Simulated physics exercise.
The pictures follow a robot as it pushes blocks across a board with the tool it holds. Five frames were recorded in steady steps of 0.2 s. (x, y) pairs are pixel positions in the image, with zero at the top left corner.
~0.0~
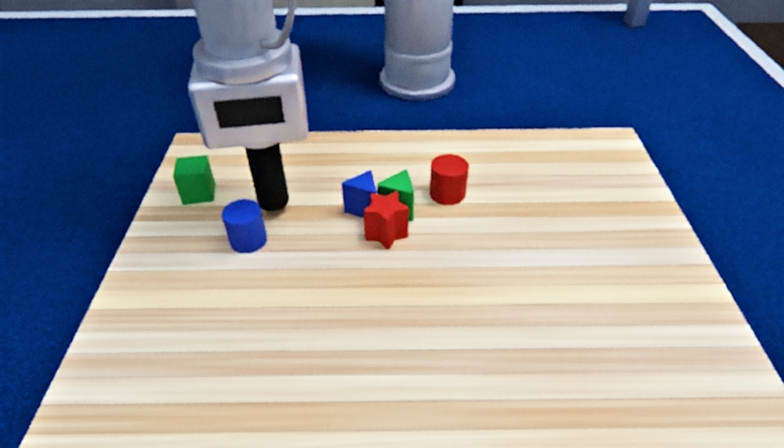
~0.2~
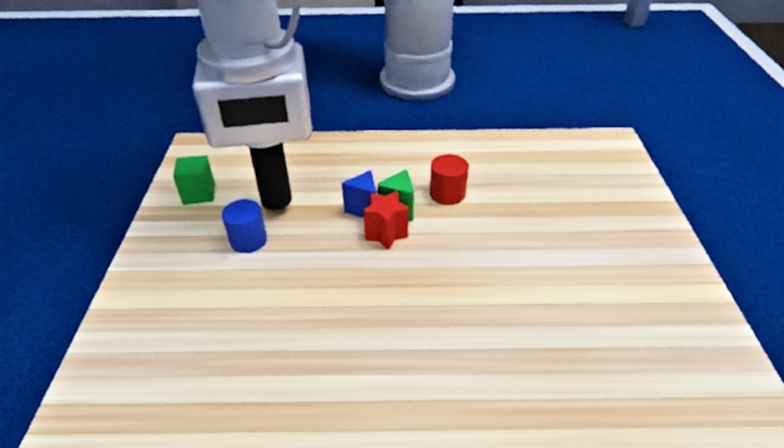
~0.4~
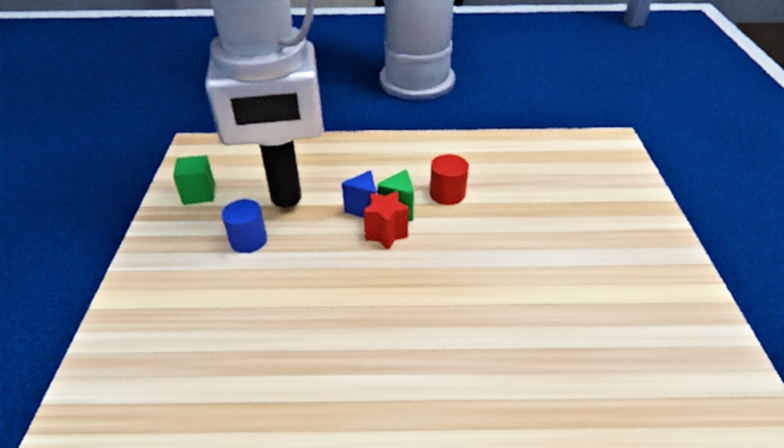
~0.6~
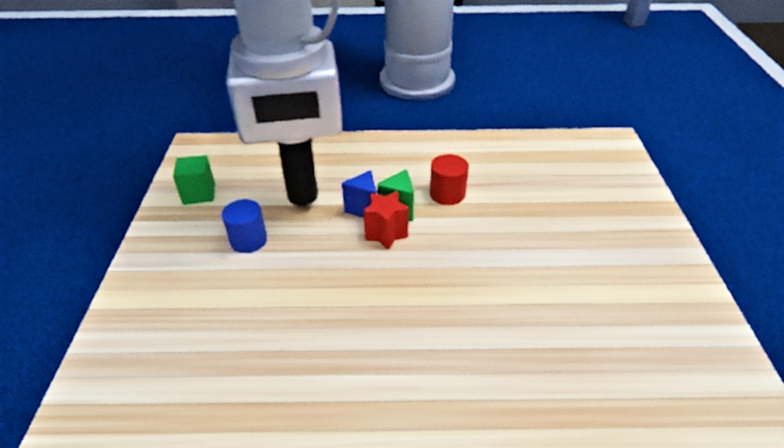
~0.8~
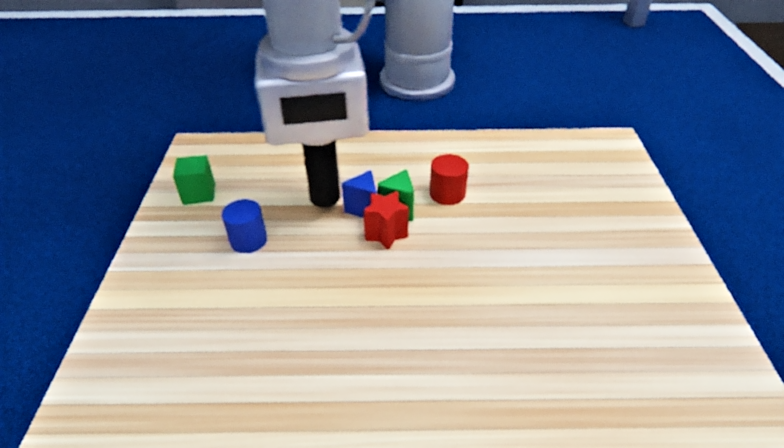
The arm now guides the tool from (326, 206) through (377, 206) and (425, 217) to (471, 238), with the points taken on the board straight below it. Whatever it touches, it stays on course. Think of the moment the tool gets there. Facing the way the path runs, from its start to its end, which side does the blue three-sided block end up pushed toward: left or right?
Over to the right.
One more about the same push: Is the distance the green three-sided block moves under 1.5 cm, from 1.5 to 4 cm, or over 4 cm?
Displaced more than 4 cm.
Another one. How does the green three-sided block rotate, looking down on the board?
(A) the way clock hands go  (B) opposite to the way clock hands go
(B)
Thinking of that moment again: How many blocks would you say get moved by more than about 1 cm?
My count: 3 or more.
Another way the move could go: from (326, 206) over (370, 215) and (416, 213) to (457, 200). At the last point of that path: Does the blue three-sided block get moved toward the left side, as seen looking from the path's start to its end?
No, that is not how it ends up.
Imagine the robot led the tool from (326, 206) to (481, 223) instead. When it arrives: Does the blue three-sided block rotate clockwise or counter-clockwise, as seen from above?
The answer is clockwise.
What follows on the original path. One third of the way, tool (378, 198); blue three-sided block (395, 191); red star block (393, 212), turned 25° clockwise; green three-sided block (422, 180), turned 40° anticlockwise.
Two thirds of the way, tool (427, 209); blue three-sided block (427, 207), turned 45° clockwise; red star block (393, 215), turned 40° clockwise; green three-sided block (457, 185), turned 65° anticlockwise.
At the end, tool (472, 229); blue three-sided block (431, 212), turned 70° clockwise; red star block (393, 215), turned 40° clockwise; green three-sided block (479, 186), turned 100° anticlockwise; red circle still.
